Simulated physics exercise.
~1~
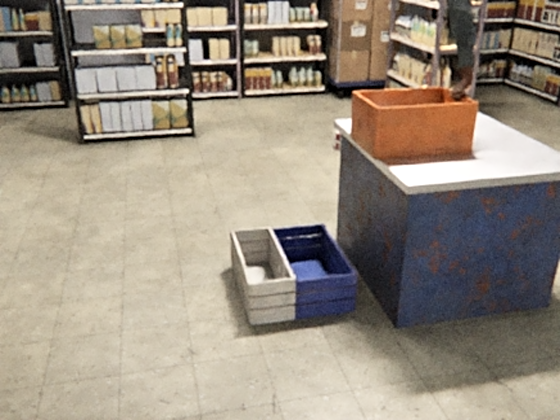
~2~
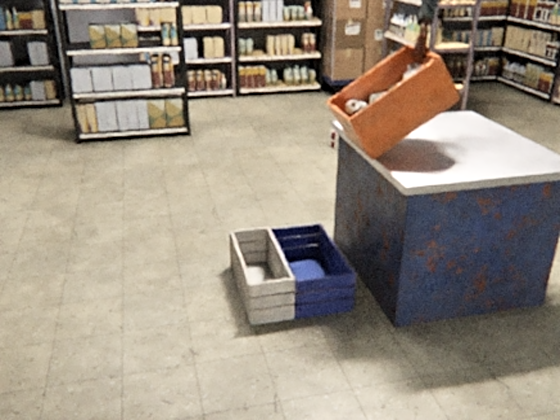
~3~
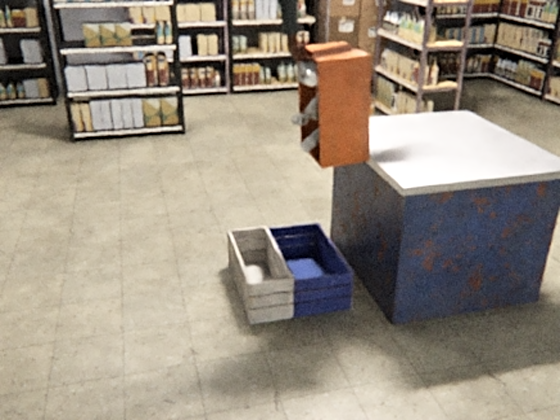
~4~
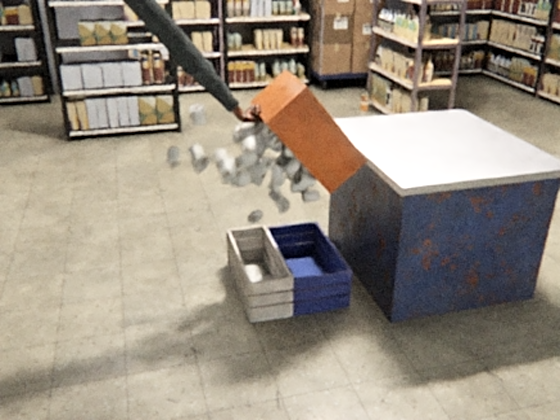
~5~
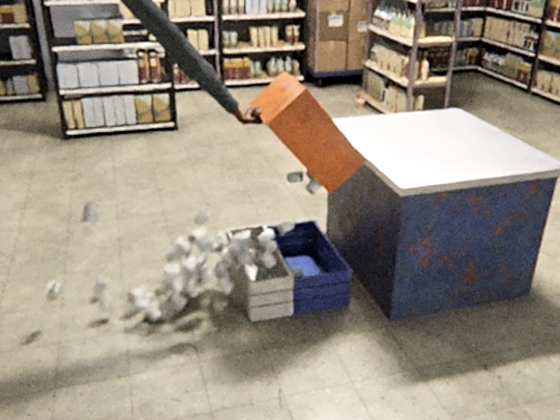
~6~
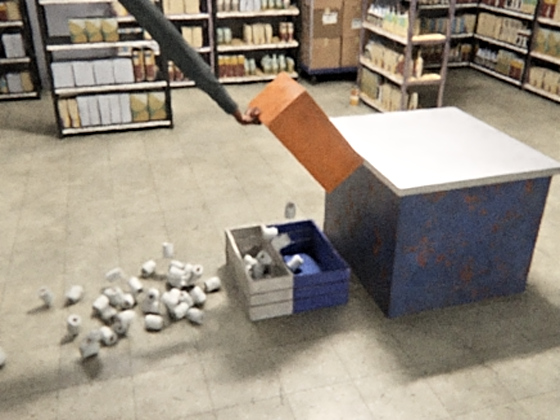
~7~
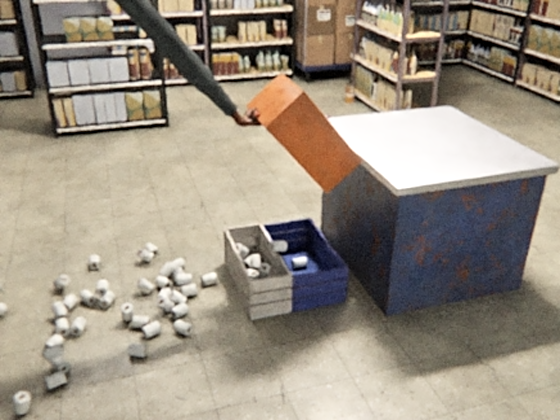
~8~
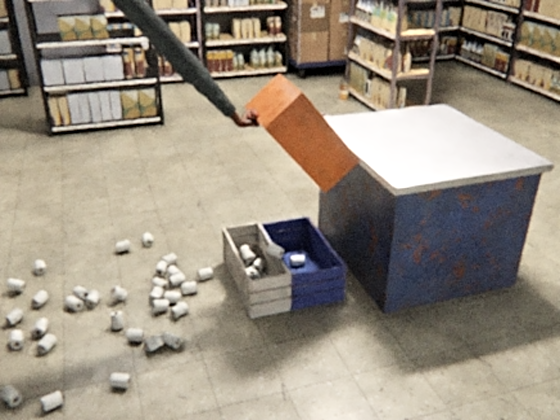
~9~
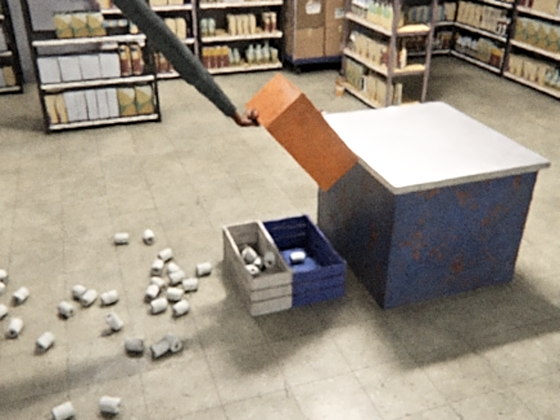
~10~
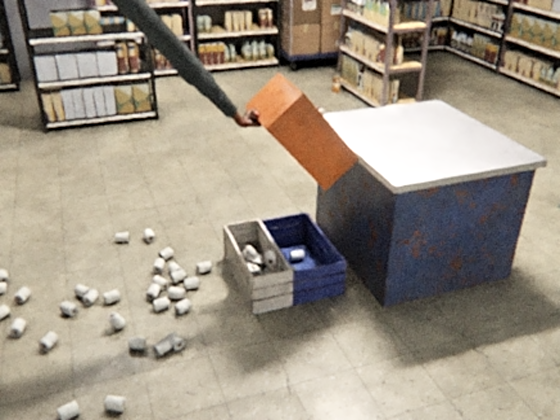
In a store aisle, an arm tips an orange crate, spilling rolls mostly onto the floor.
